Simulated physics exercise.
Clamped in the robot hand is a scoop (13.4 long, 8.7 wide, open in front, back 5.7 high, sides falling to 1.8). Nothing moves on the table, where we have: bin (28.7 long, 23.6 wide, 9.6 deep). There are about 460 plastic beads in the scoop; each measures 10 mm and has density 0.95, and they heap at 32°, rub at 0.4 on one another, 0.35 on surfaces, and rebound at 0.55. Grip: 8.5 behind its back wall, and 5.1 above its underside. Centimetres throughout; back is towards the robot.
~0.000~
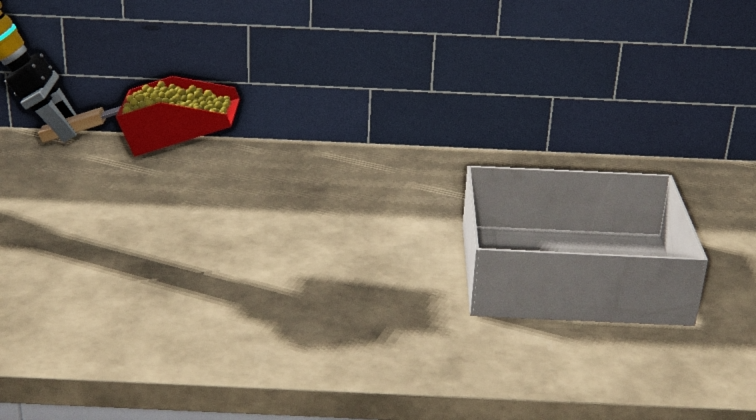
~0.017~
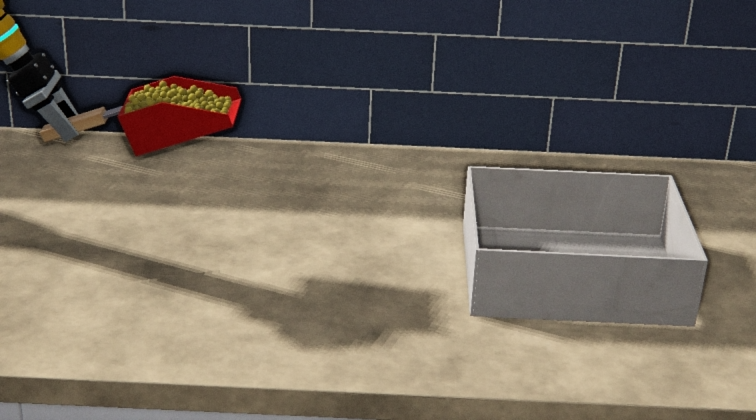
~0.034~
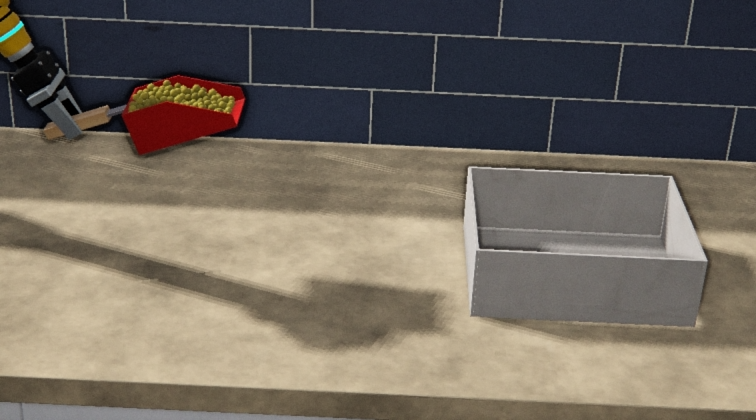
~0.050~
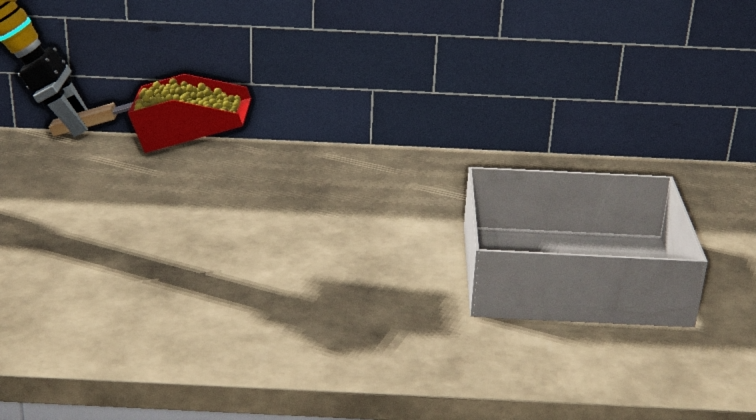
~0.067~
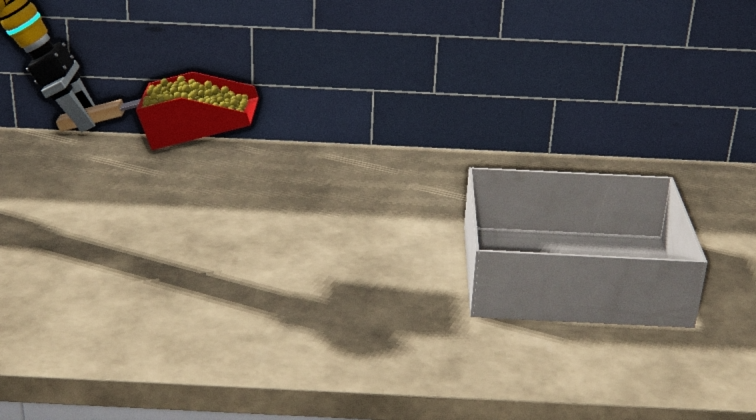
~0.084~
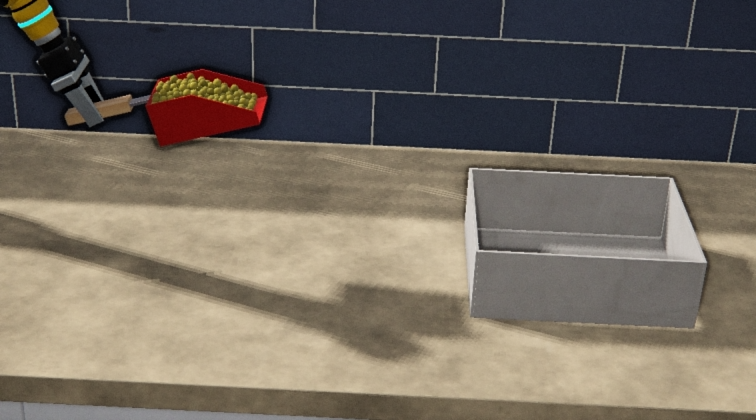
Robot arm gripping a red scoop heaped with yellowish beads, edging it slightly right above a counter with an empty grey box.
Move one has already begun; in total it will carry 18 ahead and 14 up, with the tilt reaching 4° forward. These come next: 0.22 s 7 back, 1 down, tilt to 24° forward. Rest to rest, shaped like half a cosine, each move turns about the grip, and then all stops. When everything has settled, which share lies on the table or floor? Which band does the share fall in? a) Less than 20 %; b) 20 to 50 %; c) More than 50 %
Answer: C.
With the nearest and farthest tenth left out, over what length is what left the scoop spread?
Around 16 cm long.
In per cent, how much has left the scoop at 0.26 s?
Roughly 0 per cent by then.
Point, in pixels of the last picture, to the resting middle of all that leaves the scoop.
Estimated centre at around (434, 266).
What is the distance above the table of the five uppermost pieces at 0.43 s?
Roughly 24 centimetres, give or take.
After 0.26 s, tilted 3° forward, highest piece 32 above the table; 459 on the scoop.
After 0.43 s, tilted 17° forward, highest piece 24 above the table; 22 on the scoop, 4 in the bin, 433 in flight or on a rim.
After 0.72 s, tilted 24° forward, highest piece 8 above the table; 415 on the table or floor, 38 in the bin, 6 in flight or on a rim.
After 1.77 s, tilted 24° forward, highest piece 2 above the table; 421 on the table or floor, 38 in the bin.
In the end, 421 on the table or floor, 38 in the bin. That is 92 % on the table or floor.
